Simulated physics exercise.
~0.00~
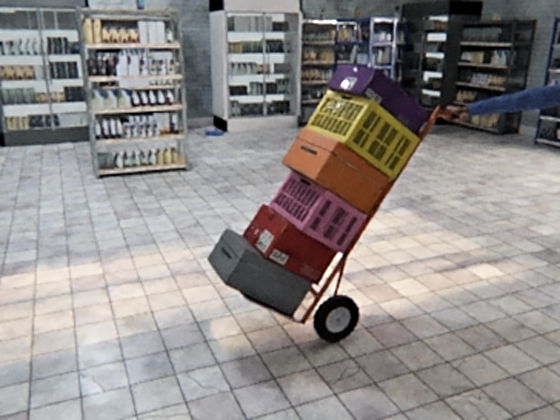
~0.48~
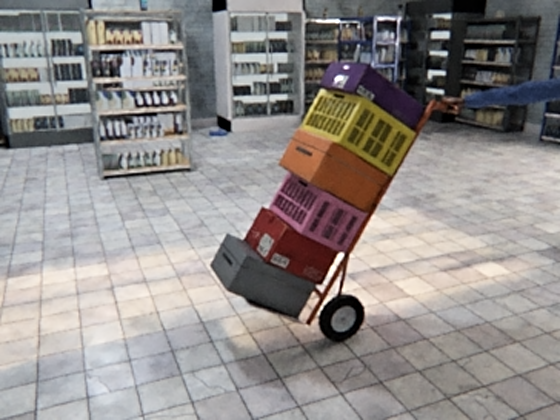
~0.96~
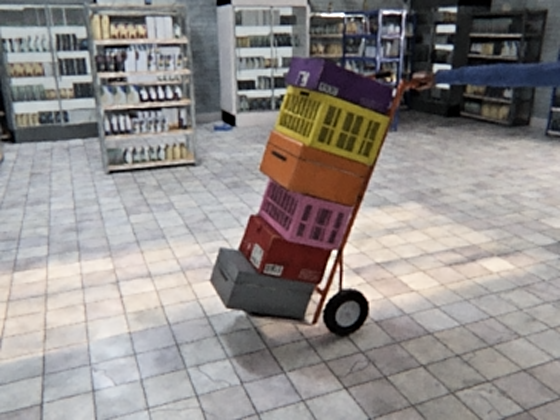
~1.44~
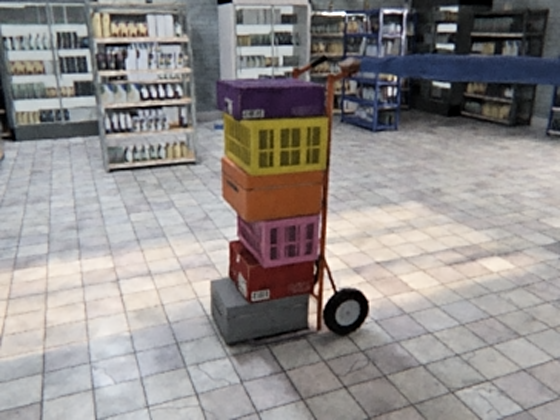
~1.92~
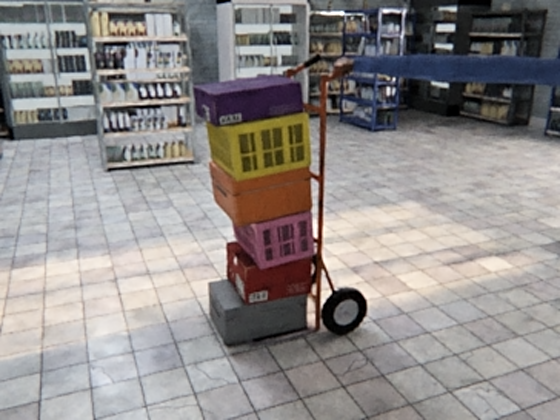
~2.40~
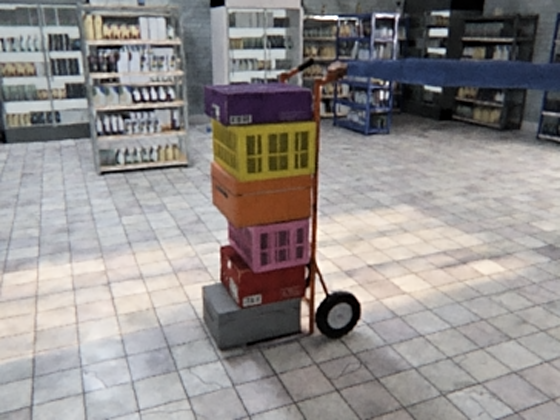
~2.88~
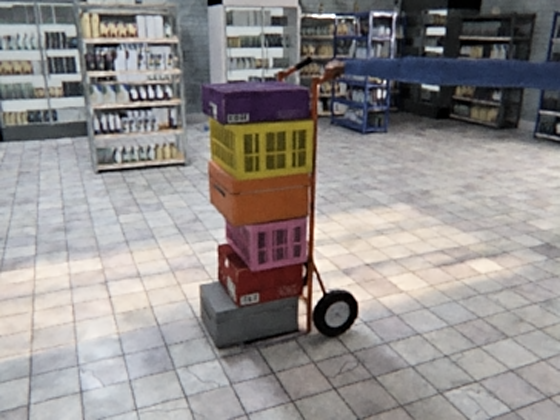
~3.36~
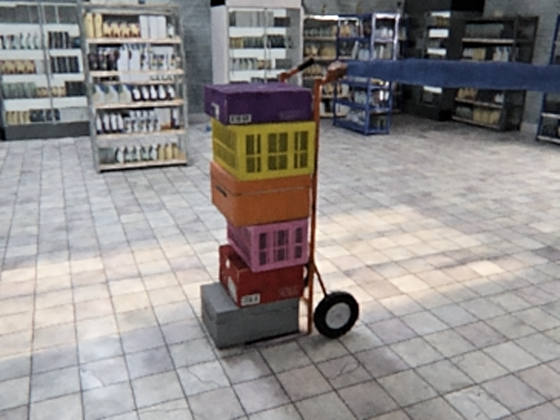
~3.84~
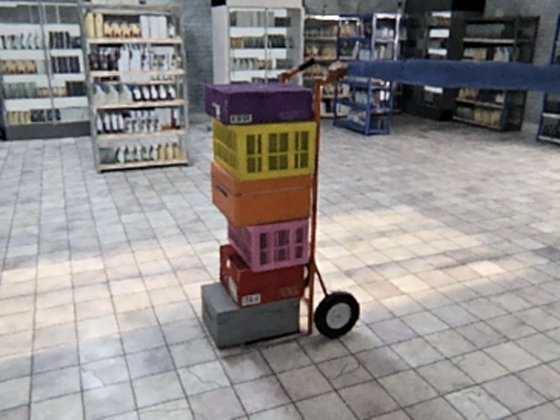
A loaded sack truck swings upright, its stack rocks left, then settles and stands still.
